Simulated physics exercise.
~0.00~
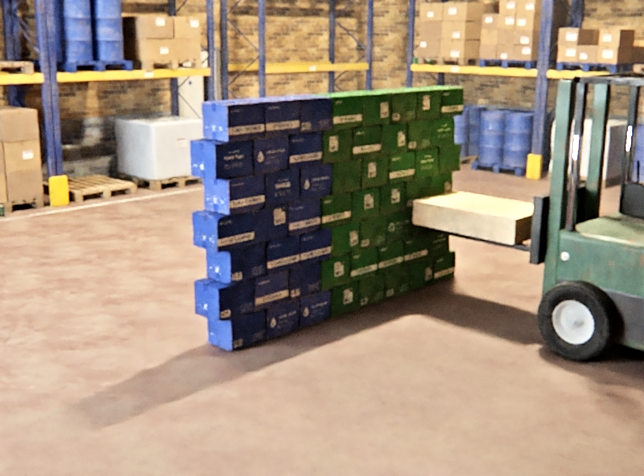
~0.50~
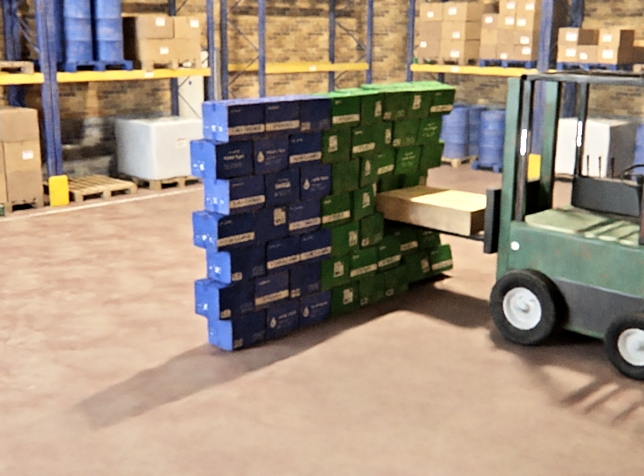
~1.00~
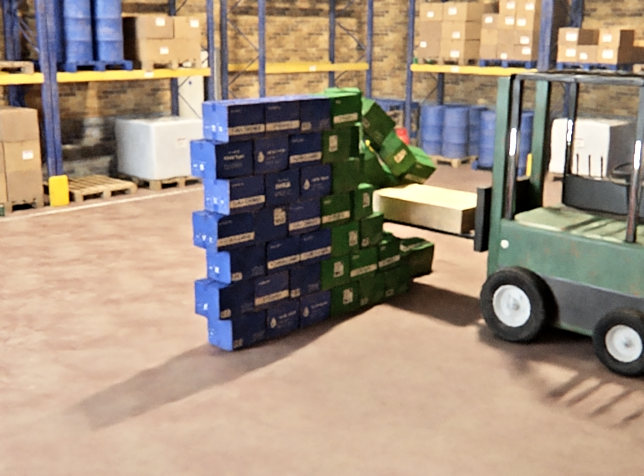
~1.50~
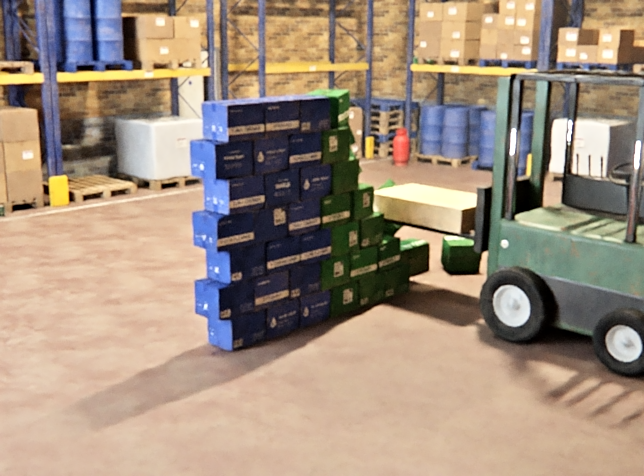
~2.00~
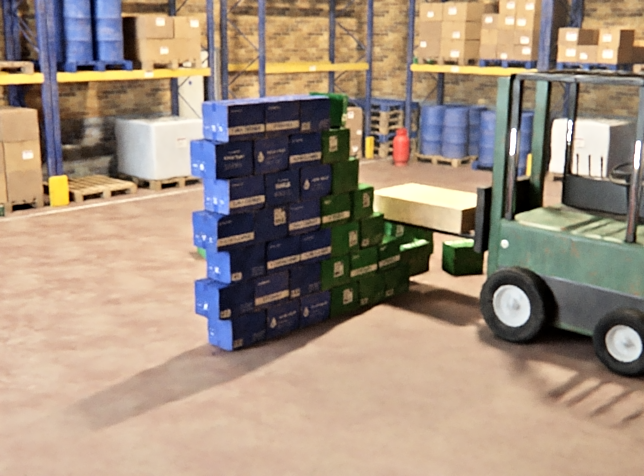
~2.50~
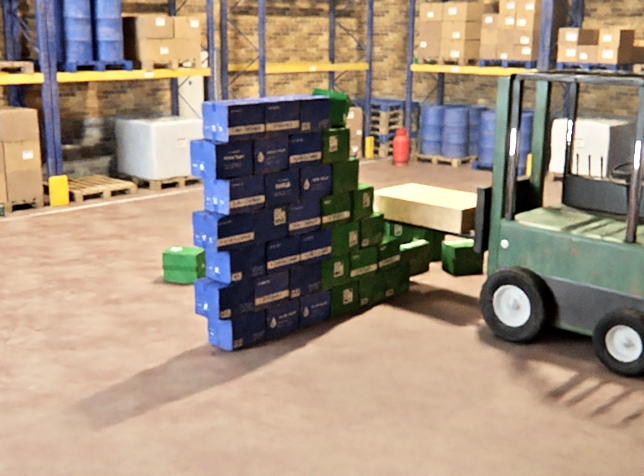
In a warehouse, a forklift rams stacked boxes, toppling many green ones while blue ones stand.
